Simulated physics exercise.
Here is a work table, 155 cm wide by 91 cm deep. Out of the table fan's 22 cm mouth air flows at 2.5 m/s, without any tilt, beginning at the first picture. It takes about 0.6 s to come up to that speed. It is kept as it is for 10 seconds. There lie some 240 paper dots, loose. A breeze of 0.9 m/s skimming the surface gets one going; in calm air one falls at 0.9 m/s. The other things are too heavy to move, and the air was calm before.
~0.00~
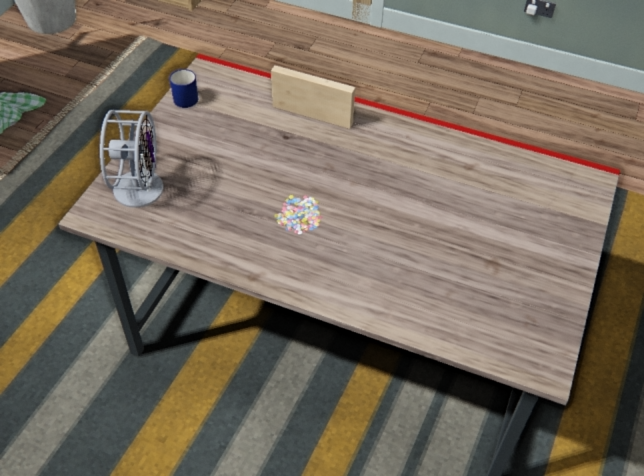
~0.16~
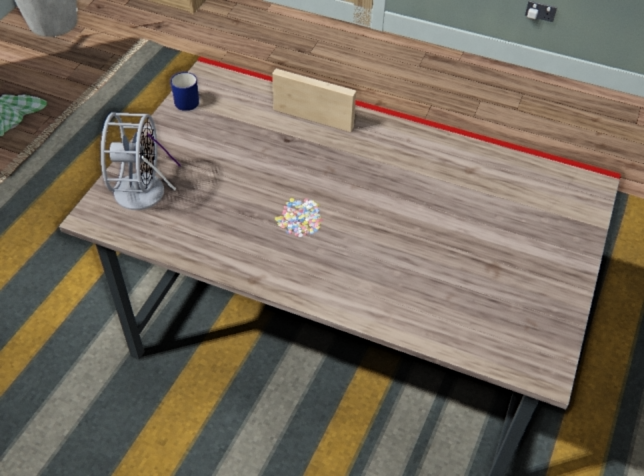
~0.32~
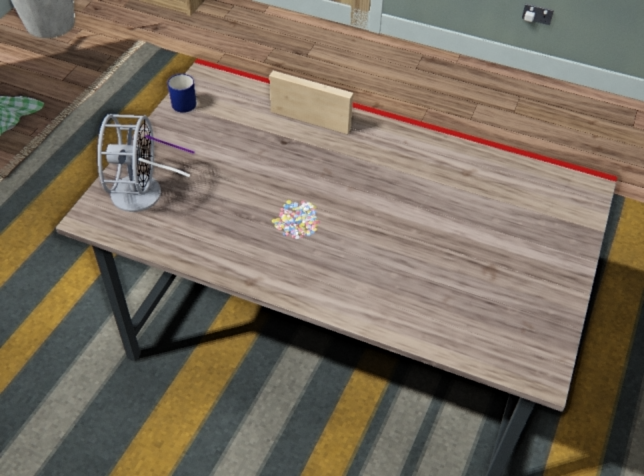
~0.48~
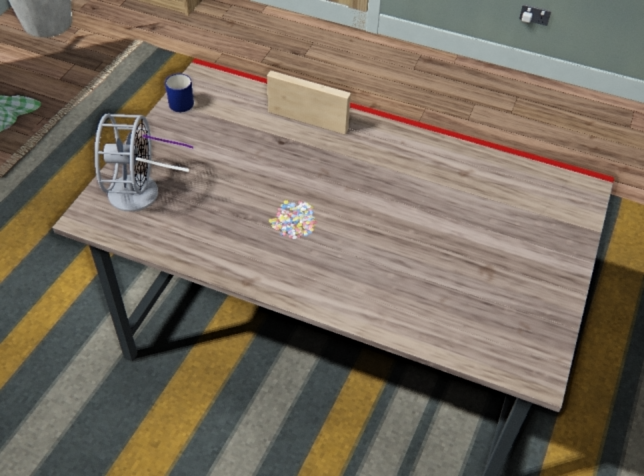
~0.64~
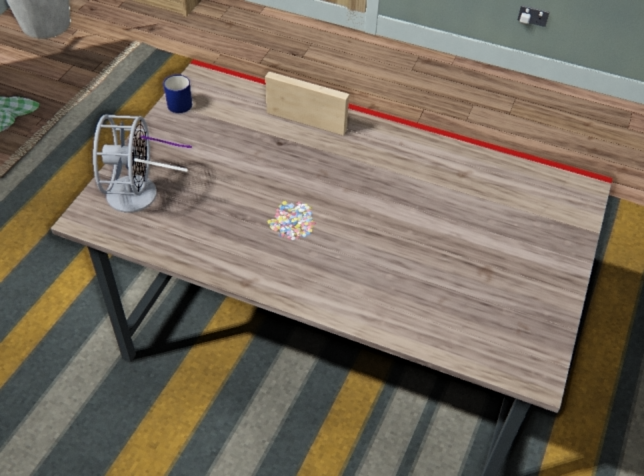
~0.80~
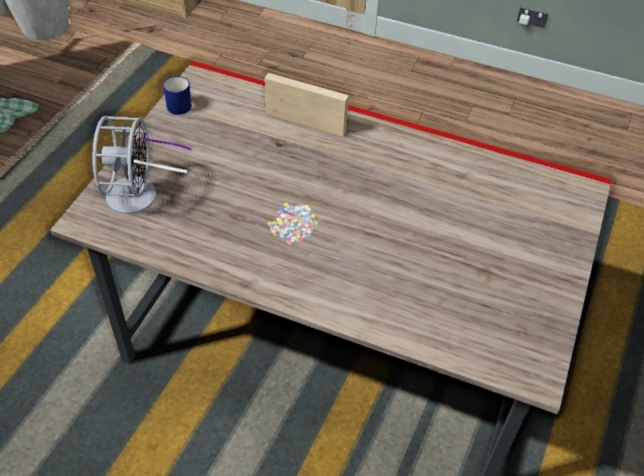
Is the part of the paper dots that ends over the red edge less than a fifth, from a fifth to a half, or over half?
The share stays beneath one fifth.
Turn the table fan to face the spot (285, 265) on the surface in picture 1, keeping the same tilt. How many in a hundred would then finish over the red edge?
It would be near 0 %.
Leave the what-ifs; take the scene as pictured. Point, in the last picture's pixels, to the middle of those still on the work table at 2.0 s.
Somewhere about (504, 314), I'd say.
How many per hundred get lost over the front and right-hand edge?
About 0 % front, about 40 % right-hand.
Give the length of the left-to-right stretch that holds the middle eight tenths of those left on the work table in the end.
50 centimetres or so.
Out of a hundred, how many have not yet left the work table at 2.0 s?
Some 80 percent are still there.
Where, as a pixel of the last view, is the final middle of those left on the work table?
The middle sits near pixel (484, 322).
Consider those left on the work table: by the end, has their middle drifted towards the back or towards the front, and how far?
To the front, by about 15 cm.
After 2.0 s, 77 % are on the move or not yet settled, 0 % are over the red edge; the middle of those still in play is near (515, 311).
After 3.2 s, 7 % are on the move or not yet settled, 0 % are over the red edge; the middle of those still in play is near (487, 322).
After 5.5 s, 4 % are on the move or not yet settled, 0 % are over the red edge; the middle of those still in play is near (484, 322).
After 10.0 s, at the end, 0 % are over the red edge; the middle of those still in play is near (484, 322).
